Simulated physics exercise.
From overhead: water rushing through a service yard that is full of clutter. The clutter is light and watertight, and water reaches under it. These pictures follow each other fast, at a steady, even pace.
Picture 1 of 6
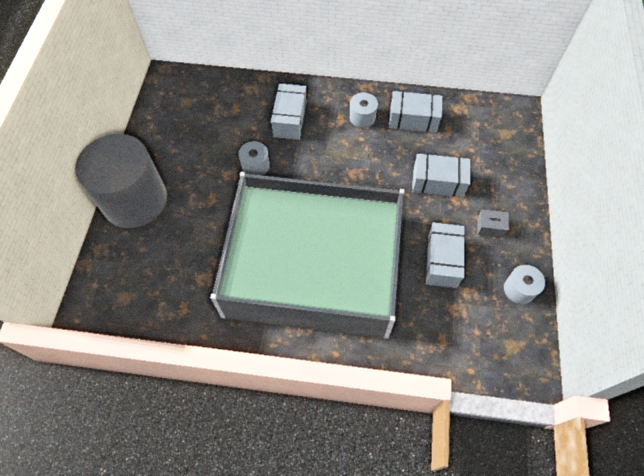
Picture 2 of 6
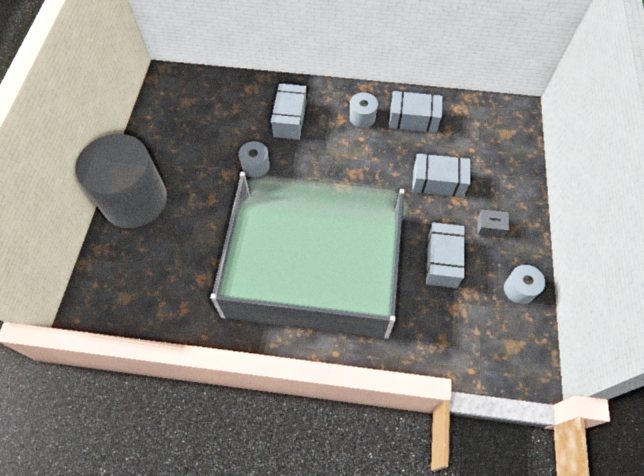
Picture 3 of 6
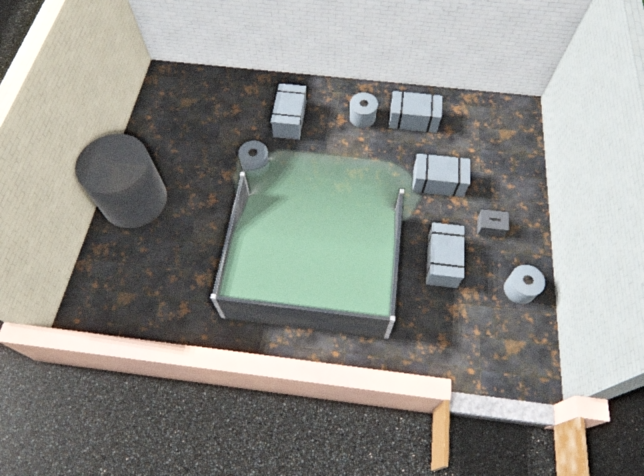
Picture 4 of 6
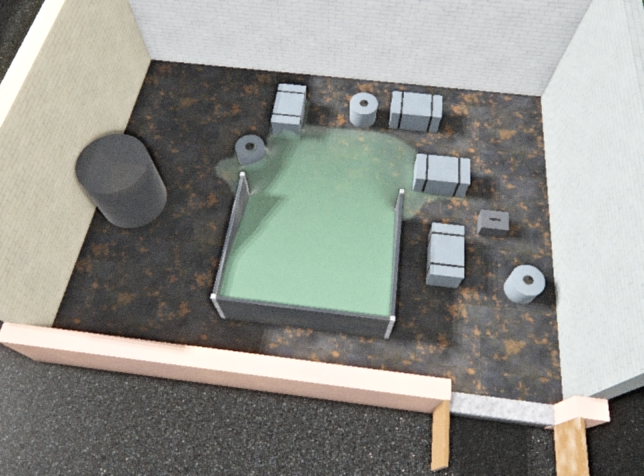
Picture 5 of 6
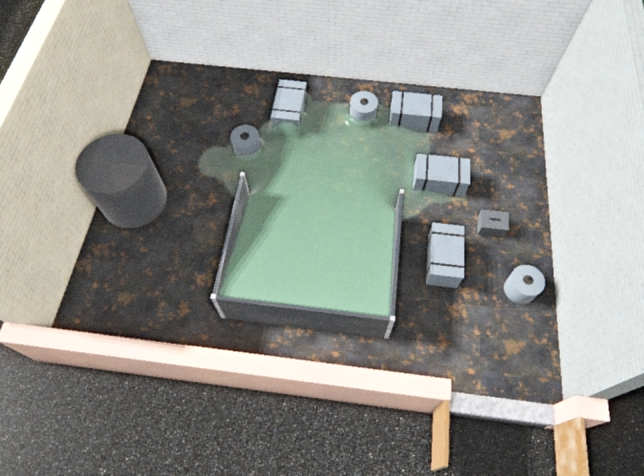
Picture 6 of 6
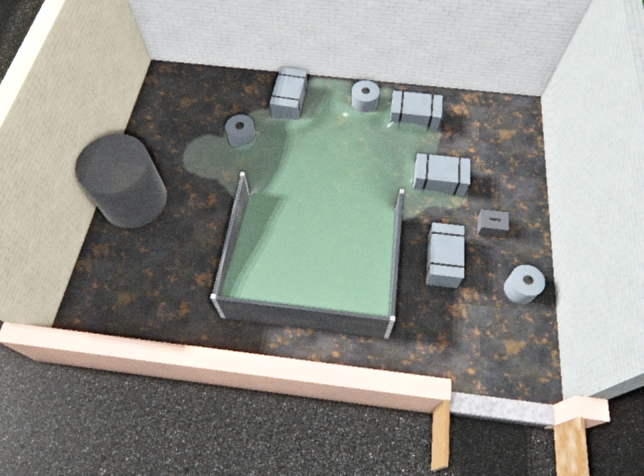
A walled yard with a dark, rust-mottled floor is seen from high overhead by a still camera. A low grey pen of green water sits in the middle, with a big dark cylinder at left and pale grey strapped blocks and small drums behind and to the right. The pen's far side opens and water spreads toward the back wall, nudging the nearest drum, then a block and another drum slightly backward.
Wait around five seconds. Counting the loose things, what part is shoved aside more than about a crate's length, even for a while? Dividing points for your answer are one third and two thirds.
Answer: A share of two thirds or more.
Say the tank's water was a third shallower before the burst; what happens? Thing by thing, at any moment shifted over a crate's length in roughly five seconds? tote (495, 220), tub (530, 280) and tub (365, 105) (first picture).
Per item, in order: Missed the mark; missed the mark; cleared the mark.
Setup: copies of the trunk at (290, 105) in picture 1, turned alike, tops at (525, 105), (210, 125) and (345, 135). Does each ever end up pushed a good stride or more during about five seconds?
First driven off, second driven off, third driven off.
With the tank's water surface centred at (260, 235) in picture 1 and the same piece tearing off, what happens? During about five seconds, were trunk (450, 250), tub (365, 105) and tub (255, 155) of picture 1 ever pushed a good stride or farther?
Not far, Far enough, Far enough.
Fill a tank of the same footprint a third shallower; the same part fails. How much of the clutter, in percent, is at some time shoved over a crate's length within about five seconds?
I'd say somewhere about 50 percent.
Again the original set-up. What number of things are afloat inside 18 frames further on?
It adds up to 4.
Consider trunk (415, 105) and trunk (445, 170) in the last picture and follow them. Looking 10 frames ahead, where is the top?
Roughly (508, 86) and (505, 148).
A moment on, 3 of 8 are well off their spots; 1 afloat.
Next, 5 of 8 are well off their spots; 4 afloat.
Later, 5 of 8 are well off their spots; 4 afloat.
In the end, 7 of 8 are well off their spots, and 7 have been at some point; 5 afloat.
